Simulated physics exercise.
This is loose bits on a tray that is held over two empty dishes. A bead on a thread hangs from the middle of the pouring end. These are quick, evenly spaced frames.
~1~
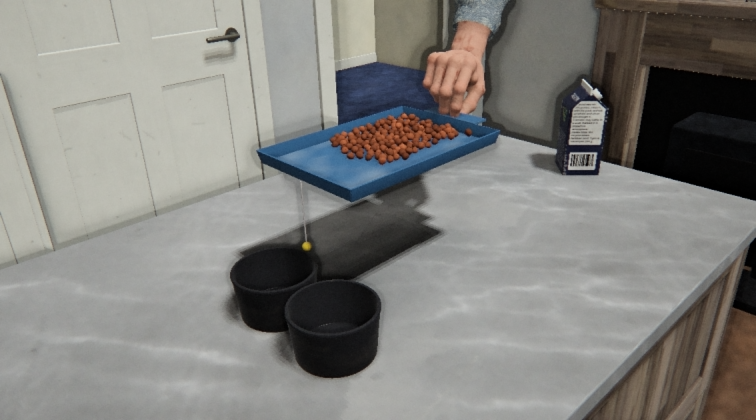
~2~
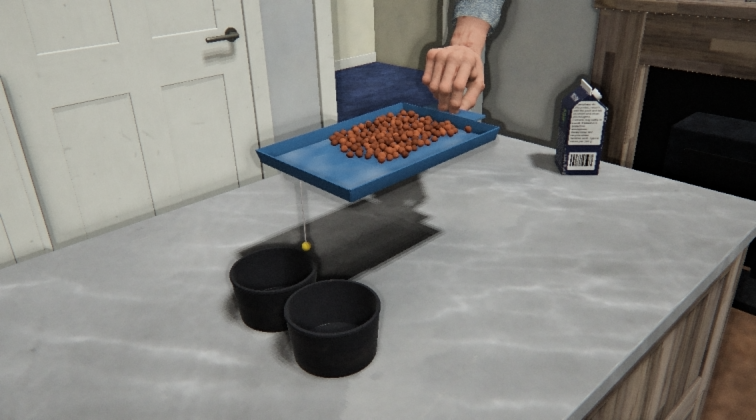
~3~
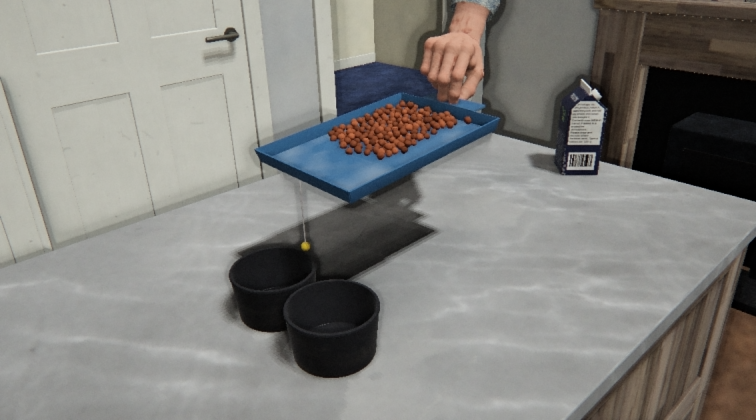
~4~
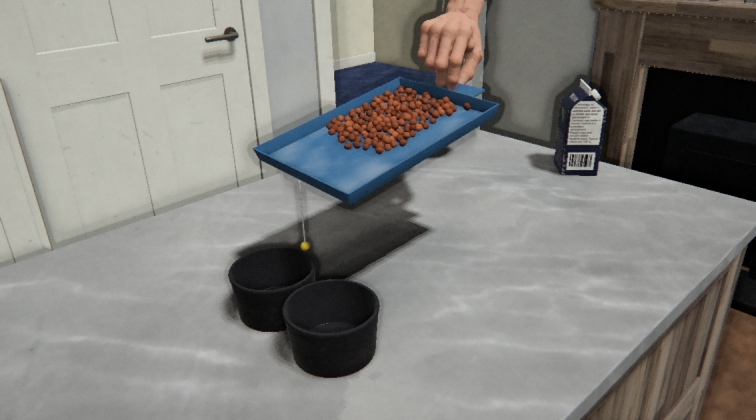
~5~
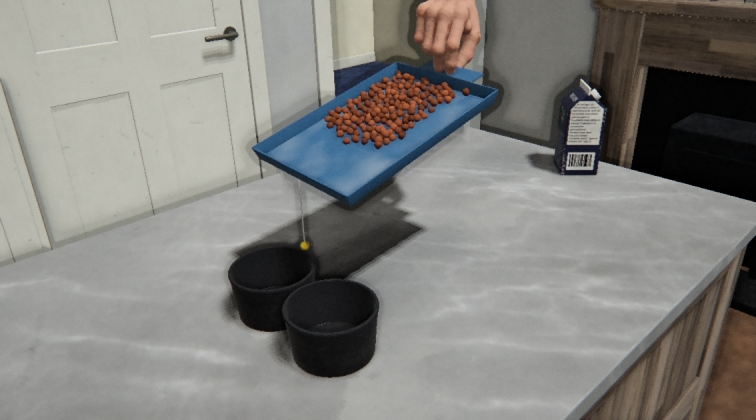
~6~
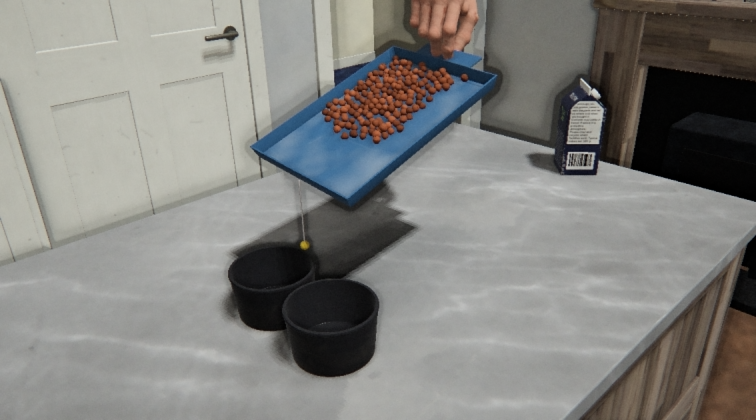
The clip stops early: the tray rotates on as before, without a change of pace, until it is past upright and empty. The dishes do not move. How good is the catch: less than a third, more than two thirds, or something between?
Caught overall: Over two thirds.
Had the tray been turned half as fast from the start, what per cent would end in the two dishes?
Some 90 per cent.
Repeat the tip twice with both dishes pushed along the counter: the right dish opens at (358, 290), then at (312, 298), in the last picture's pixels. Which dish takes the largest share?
The first try: Right. The second: Right.
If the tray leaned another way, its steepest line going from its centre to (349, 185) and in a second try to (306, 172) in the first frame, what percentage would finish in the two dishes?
In turn 70 and 60 in a hundred.
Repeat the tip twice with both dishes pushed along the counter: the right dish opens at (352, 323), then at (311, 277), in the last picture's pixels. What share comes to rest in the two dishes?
In turn 70 and 60 in a hundred.
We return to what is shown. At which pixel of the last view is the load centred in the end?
Close to (314, 335).
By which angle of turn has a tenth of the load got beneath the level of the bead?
At about 75°.
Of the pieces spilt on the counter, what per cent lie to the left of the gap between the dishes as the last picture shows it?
Some 70 per cent.
Soon, tray tipped steeply; nearly all on the tray; a stray few in the right dish; a small part in the air.
A while on, tray tipped past a quarter turn; about two thirds on the tray; about a quarter in the right dish; a small part in the left dish; a small part outside both; a stray few in the air.
Towards the end, tray tipped past a quarter turn; about half in the right dish; about a third in the left dish; a small part outside both.
Finally, tray tipped past a quarter turn; about half in the right dish; about a third in the left dish; a small part outside both.
